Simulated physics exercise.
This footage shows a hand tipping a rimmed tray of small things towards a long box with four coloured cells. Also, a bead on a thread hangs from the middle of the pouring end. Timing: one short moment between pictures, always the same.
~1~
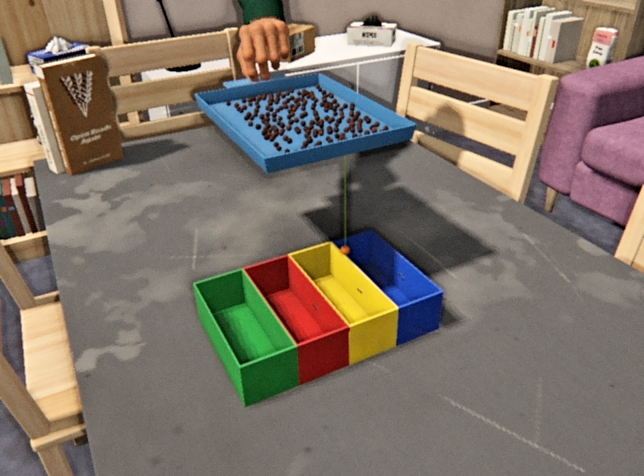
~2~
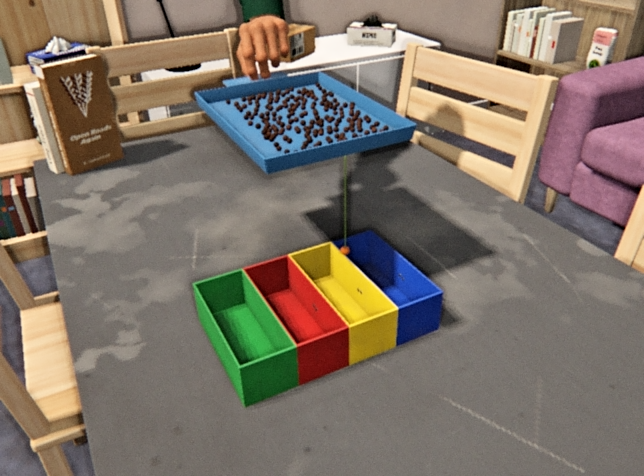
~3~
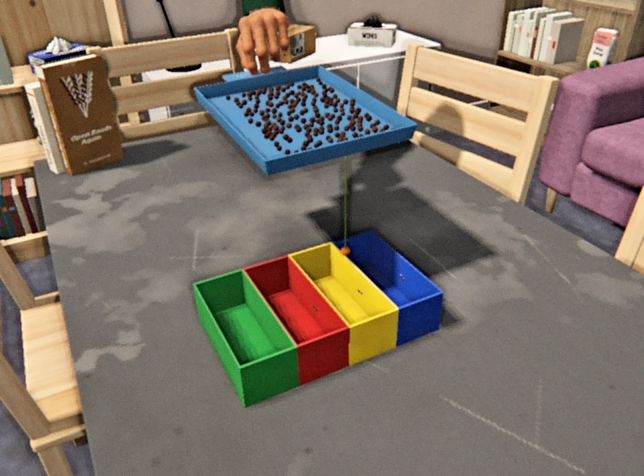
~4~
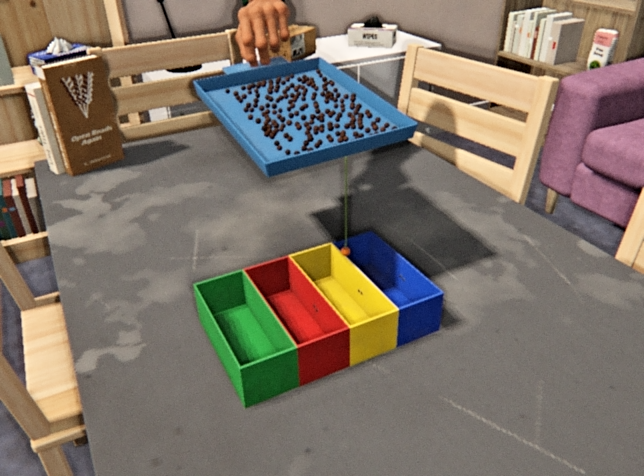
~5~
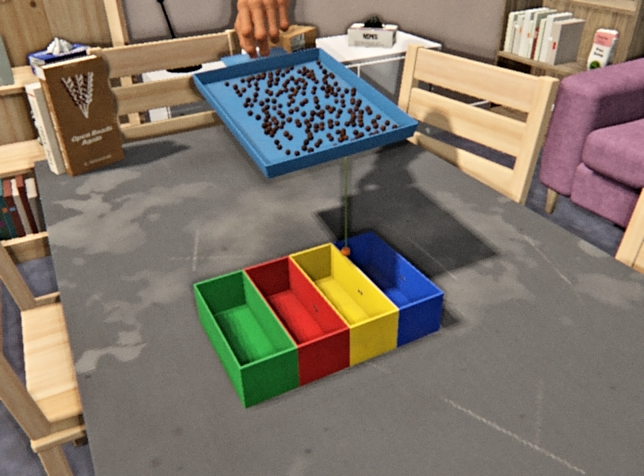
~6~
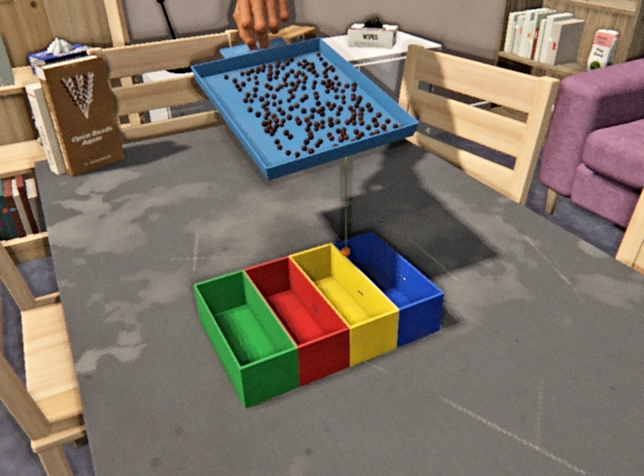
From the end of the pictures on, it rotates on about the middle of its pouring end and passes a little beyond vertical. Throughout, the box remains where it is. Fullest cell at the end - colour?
Red.
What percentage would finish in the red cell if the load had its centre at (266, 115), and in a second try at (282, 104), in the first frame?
Roughly 80 and 70 percent, in that order.
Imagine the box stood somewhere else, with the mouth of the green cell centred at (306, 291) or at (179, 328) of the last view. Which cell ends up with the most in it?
That green cell first, yellow second.
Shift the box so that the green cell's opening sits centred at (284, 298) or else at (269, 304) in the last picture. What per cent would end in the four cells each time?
First case around 100 %, second case around 100 %.
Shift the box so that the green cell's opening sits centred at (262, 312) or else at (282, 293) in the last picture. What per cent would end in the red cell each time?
Roughly 50 % and 30 %.
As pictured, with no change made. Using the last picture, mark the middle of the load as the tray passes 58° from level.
The load is centred around (310, 146).
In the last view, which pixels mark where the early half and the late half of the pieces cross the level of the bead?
At (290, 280) for the first part, then at (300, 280) for the others.
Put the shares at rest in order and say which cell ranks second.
Rank 2: The cell in yellow.
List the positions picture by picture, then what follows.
Corners of the pouring end near (266, 157) and (413, 124), level; middle of the load near (302, 116), allspice berries; bead on its thread near (345, 250); green cell near (270, 372); red cell near (324, 352); yellow cell near (373, 332); blue cell near (419, 315), in the first picture.
Corners of the pouring end near (266, 157) and (413, 124), level; middle of the load near (302, 116), in the second picture.
Corners of the pouring end near (267, 159) and (414, 124), tipped barely, lowest at the left corner; middle of the load near (302, 113), in the third picture.
Corners of the pouring end near (267, 162) and (414, 123), tipped a little, lowest at the left corner; middle of the load near (302, 109), in the fourth picture.
Corners of the pouring end near (267, 164) and (415, 122), tipped a little, lowest at the left corner; middle of the load near (302, 104), in the fifth picture.
Corners of the pouring end near (268, 166) and (415, 122), tipped a little, lowest at the left corner; middle of the load near (302, 100); green cell near (270, 374); red cell near (324, 353); yellow cell near (374, 334); blue cell near (420, 317), in the sixth picture.
Shortly afterwards, tray tipped steeply; all but a few on the tray; only a few in the green cell; only a few in the red cell; only a few falling or outside the box.
Next, tray tipped right over; the bulk on the tray; only a few in the red cell; only a few in the green cell; a little falling or outside the box.
Some moments later, tray tipped past a quarter turn; near two thirds in the red cell; near a quarter in the yellow cell; a little in the green cell; only a few in the blue cell; only a few falling or outside the box.
In the end, tray tipped past a quarter turn; near two thirds in the red cell; near a quarter in the yellow cell; a little in the green cell; only a few in the blue cell; only a few outside the box.
